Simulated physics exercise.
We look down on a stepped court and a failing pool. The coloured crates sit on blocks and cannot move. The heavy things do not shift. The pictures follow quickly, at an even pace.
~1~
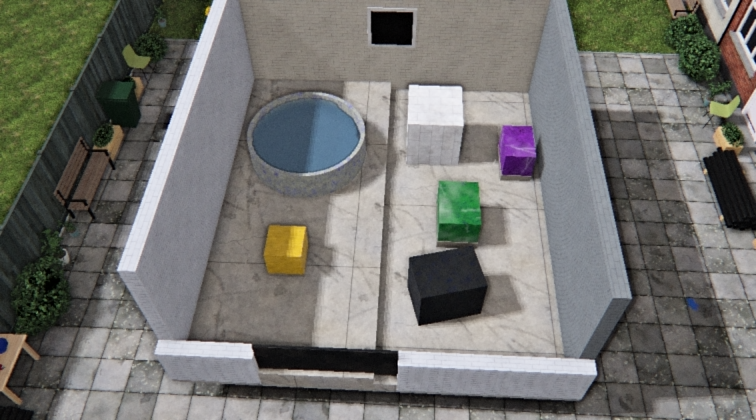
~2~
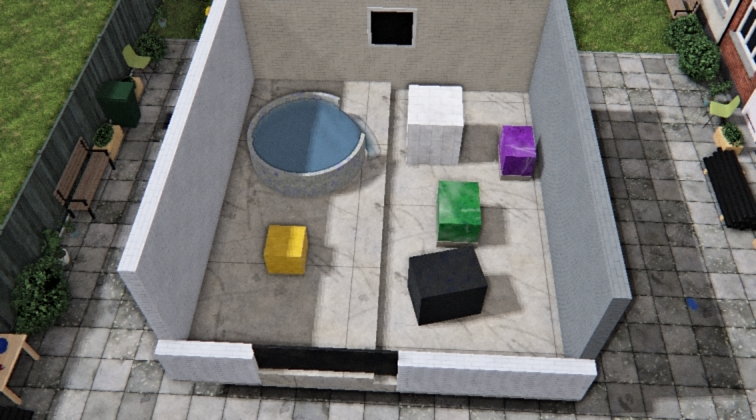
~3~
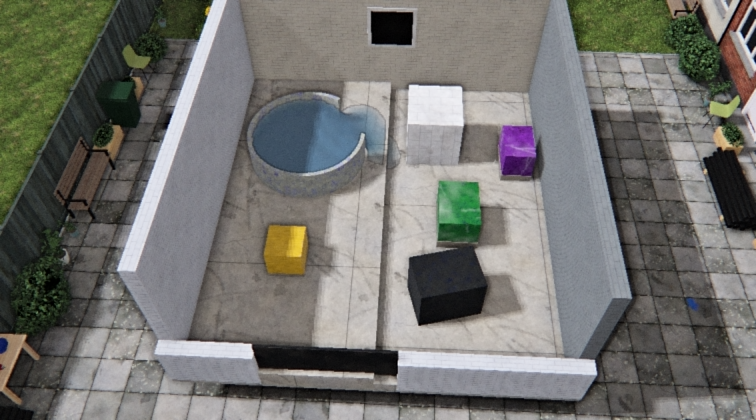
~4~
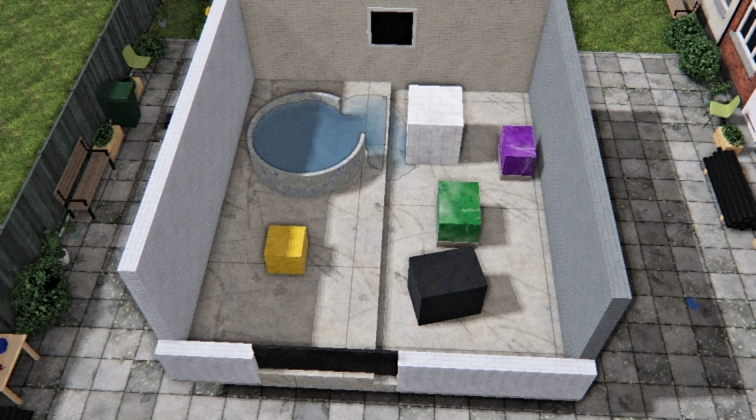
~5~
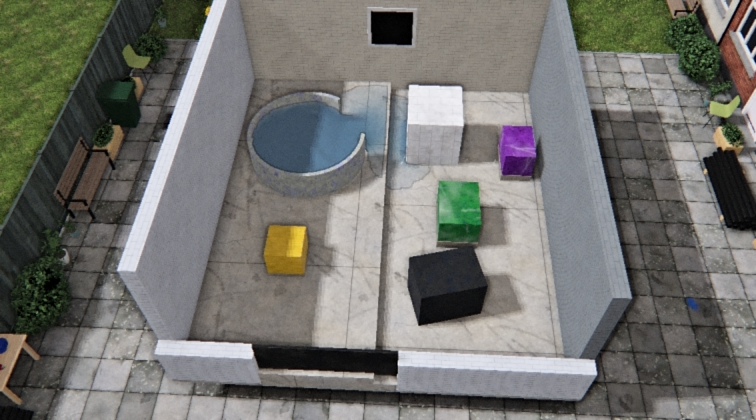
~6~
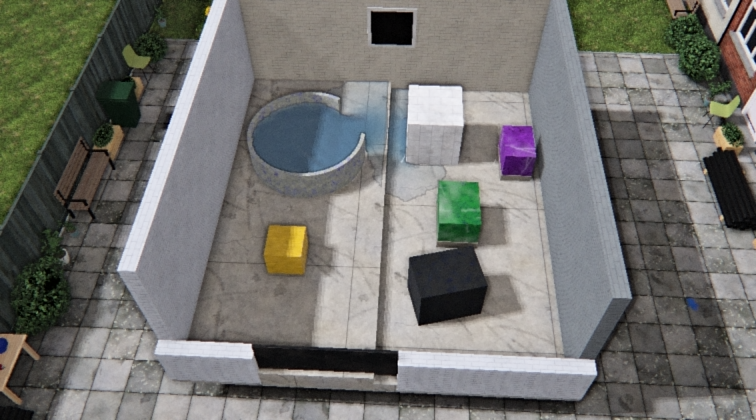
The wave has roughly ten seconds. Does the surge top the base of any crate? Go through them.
One by one: The green crate keeps dry; the yellow crate keeps dry; the purple crate is soaked.
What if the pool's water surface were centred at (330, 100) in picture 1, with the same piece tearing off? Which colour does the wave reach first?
That is the one in purple.
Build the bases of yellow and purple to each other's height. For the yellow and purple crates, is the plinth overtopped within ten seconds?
My reading: The yellow crate stays dry, the purple crate is soaked.
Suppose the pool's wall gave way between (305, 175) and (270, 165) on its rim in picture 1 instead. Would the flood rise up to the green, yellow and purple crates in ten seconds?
My reading: Green escapes it; yellow is topped; purple escapes it.
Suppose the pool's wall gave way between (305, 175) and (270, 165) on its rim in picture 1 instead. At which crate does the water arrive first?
First comes the yellow-painted one.
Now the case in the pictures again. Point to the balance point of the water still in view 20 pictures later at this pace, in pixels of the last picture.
I would point to (394, 150).
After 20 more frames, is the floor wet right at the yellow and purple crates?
In short: Yellow still dry; purple touched.
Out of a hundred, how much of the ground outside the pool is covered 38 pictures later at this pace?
Near 65 in a hundred.
A moment on, water covers 15 % of the floor; the green crate water round its plinth, the yellow crate not reached, the purple crate not reached.
Next, water covers 25 % of the floor; the green crate water round its plinth, the yellow crate not reached, the purple crate not reached.
Then, water covers 45 % of the floor; the green crate water round its plinth, the yellow crate not reached, the purple crate water round its plinth.
Later, water covers 65 % of the floor; the green crate water round its plinth, the yellow crate not reached, the purple crate water round its plinth.
In the end, water covers 65 % of the floor; the green crate stayed above the water, the yellow crate stayed above the water, the purple crate was topped.
